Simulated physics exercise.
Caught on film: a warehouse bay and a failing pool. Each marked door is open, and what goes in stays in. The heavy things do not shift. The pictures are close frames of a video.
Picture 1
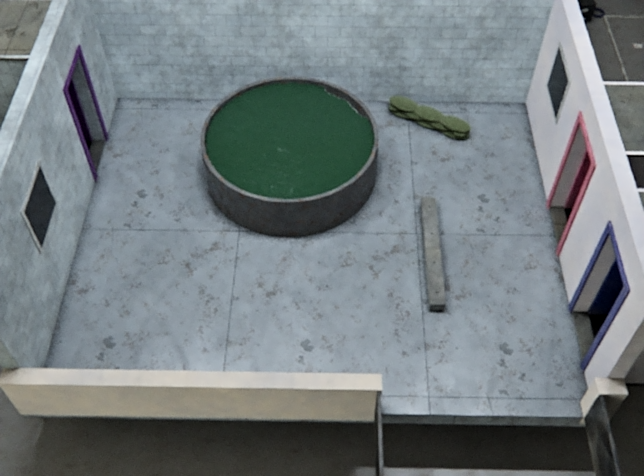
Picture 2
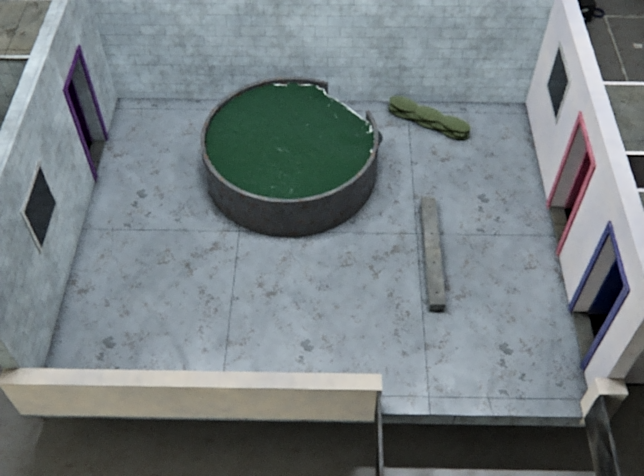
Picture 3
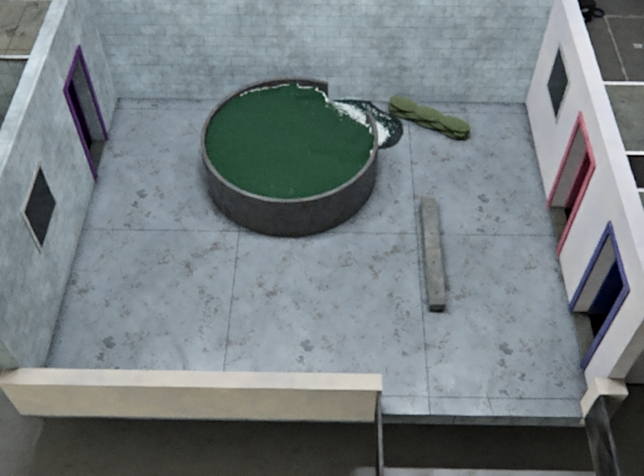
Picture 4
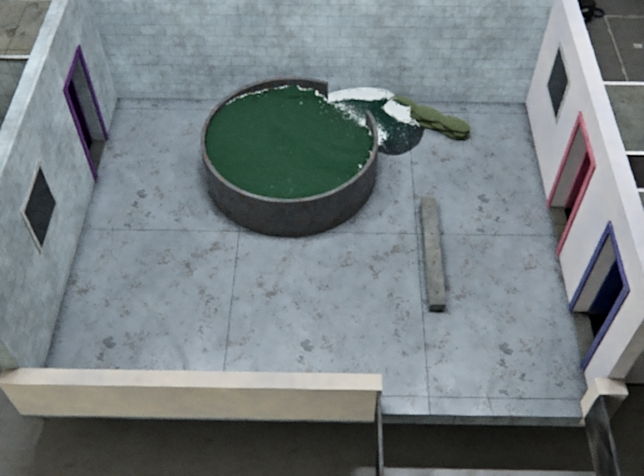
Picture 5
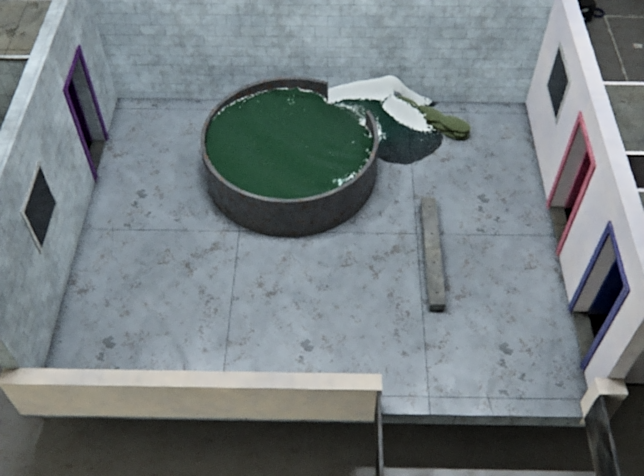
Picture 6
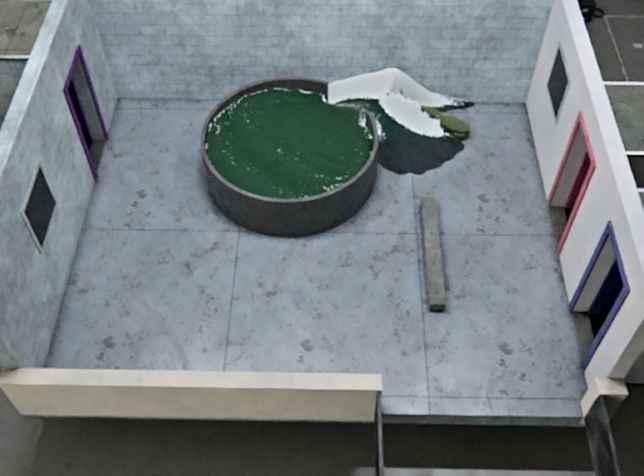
In a warehouse bay, green water pours from the round pool's broken far side.
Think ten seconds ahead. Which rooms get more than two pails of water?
One by one: The pink door takes more than that; the purple door takes more than that; the blue door takes more than that.
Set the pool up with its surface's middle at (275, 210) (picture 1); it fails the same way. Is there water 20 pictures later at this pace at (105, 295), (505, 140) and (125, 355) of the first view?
In turn: Free of water, awash, free of water.
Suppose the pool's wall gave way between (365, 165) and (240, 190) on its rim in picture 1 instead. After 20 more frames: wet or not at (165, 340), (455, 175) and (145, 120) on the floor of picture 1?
As listed: Under water, not flooded, dry.
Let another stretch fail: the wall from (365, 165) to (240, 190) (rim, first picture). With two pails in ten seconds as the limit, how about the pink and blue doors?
My reading: Pink takes less; blue floods.
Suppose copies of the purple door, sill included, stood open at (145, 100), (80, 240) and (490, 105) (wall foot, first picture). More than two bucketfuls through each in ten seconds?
In turn: Goes over, holds, takes more.
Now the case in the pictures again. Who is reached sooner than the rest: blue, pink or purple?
The one in pink.
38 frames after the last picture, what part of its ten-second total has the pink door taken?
Roughly 75 per cent.
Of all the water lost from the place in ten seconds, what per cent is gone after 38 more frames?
I make it 50 per cent.
A moment on, water covers 20 % of the floor; the pink door not reached, the purple door not reached, the blue door not reached.
Next, water covers 30 % of the floor; the pink door under two buckets in, the purple door not reached, the blue door not reached.
Then, water covers 50 % of the floor; the pink door over two buckets in, the purple door under two buckets in, the blue door under two buckets in.
Later, water covers 70 % of the floor; the pink door far over two buckets in, the purple door over two buckets in, the blue door over two buckets in.
In the end, water covers 90 % of the floor; the pink door far over two buckets in, the purple door far over two buckets in, the blue door over two buckets in.
